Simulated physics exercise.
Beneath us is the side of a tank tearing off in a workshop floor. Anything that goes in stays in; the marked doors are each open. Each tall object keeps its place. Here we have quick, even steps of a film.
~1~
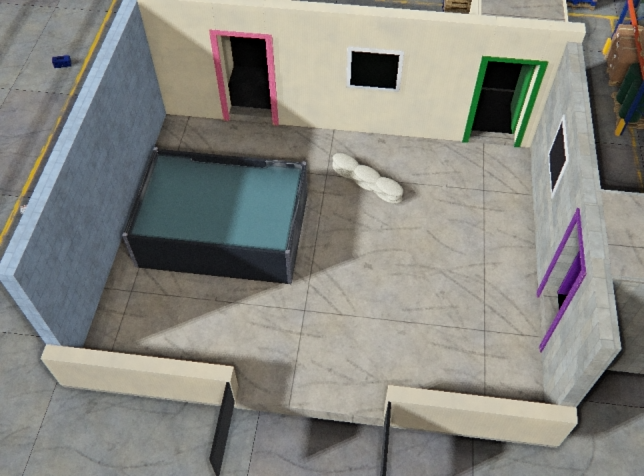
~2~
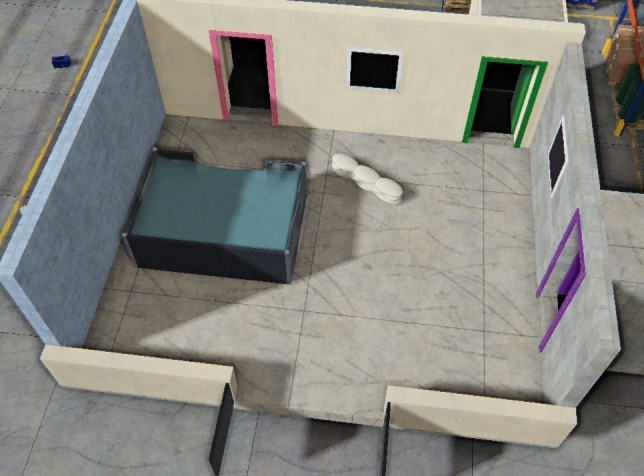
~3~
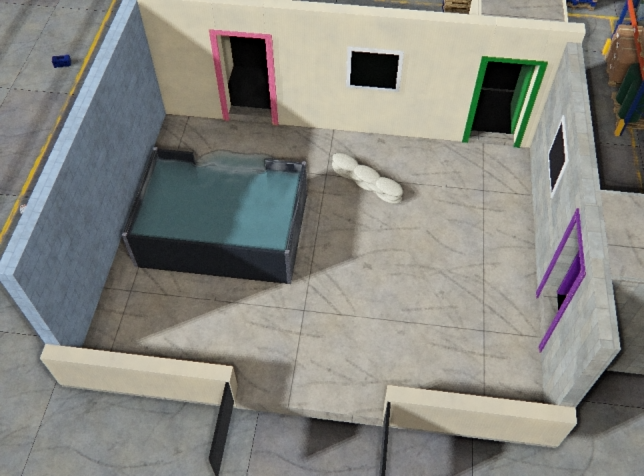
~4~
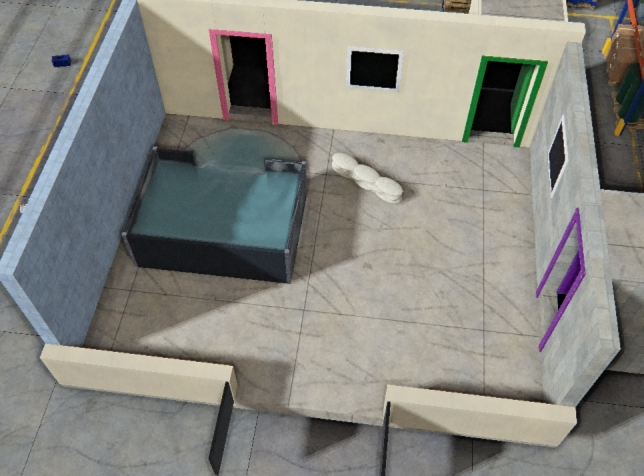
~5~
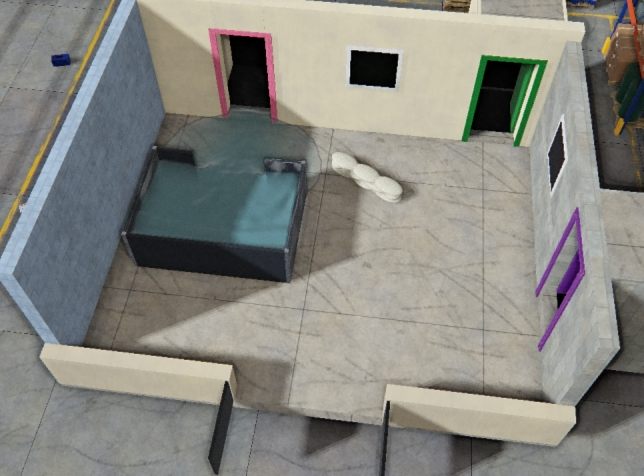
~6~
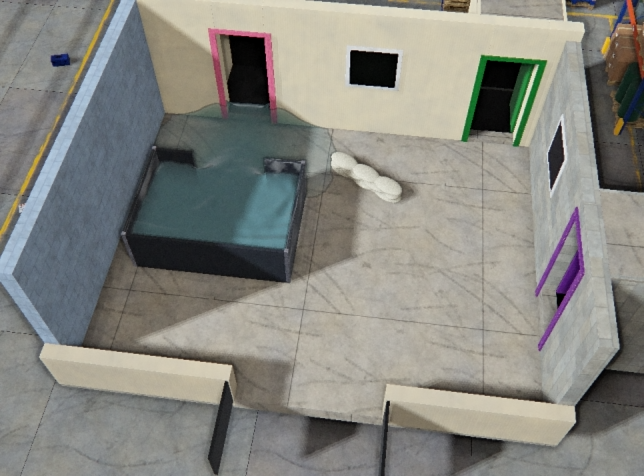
In a workshop, water pours from the open tank's far side and spreads across the floor.
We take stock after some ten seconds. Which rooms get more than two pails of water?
Result: The purple door is not swamped; the pink door is swamped; the green door is swamped.
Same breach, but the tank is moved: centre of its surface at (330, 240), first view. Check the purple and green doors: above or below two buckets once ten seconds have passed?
Log - purple door: Limit not reached; green door: Limit exceeded.
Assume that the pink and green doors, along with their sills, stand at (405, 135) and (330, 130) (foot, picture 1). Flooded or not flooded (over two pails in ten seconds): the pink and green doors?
Result - the pink one stays within limits while the green one exceeds the limit.
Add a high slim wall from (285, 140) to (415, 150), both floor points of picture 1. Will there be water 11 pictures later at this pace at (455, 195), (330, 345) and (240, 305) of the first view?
As listed: Under water, clear, no water.
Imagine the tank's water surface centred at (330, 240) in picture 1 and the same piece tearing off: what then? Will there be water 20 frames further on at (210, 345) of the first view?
At that place: No water.
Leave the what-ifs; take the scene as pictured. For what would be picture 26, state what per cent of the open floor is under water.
I'd say close to 45 per cent.
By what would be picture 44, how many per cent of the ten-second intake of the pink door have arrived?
I make it 100 per cent.
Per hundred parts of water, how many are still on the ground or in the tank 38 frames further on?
82 %.
A moment on, water covers 15 % of the floor; the purple door not reached, the pink door far over two buckets in, the green door not reached.
Next, water covers 30 % of the floor; the purple door not reached, the pink door far over two buckets in, the green door wet at the sill, nothing in.
Then, water covers 45 % of the floor; the purple door not reached, the pink door far over two buckets in, the green door wet at the sill, nothing in.
Later, water covers 85 % of the floor; the purple door wet at the sill, nothing in, the pink door far over two buckets in, the green door over two buckets in.
In the end, water covers 95 % of the floor; the purple door wet at the sill, nothing in, the pink door far over two buckets in, the green door over two buckets in.
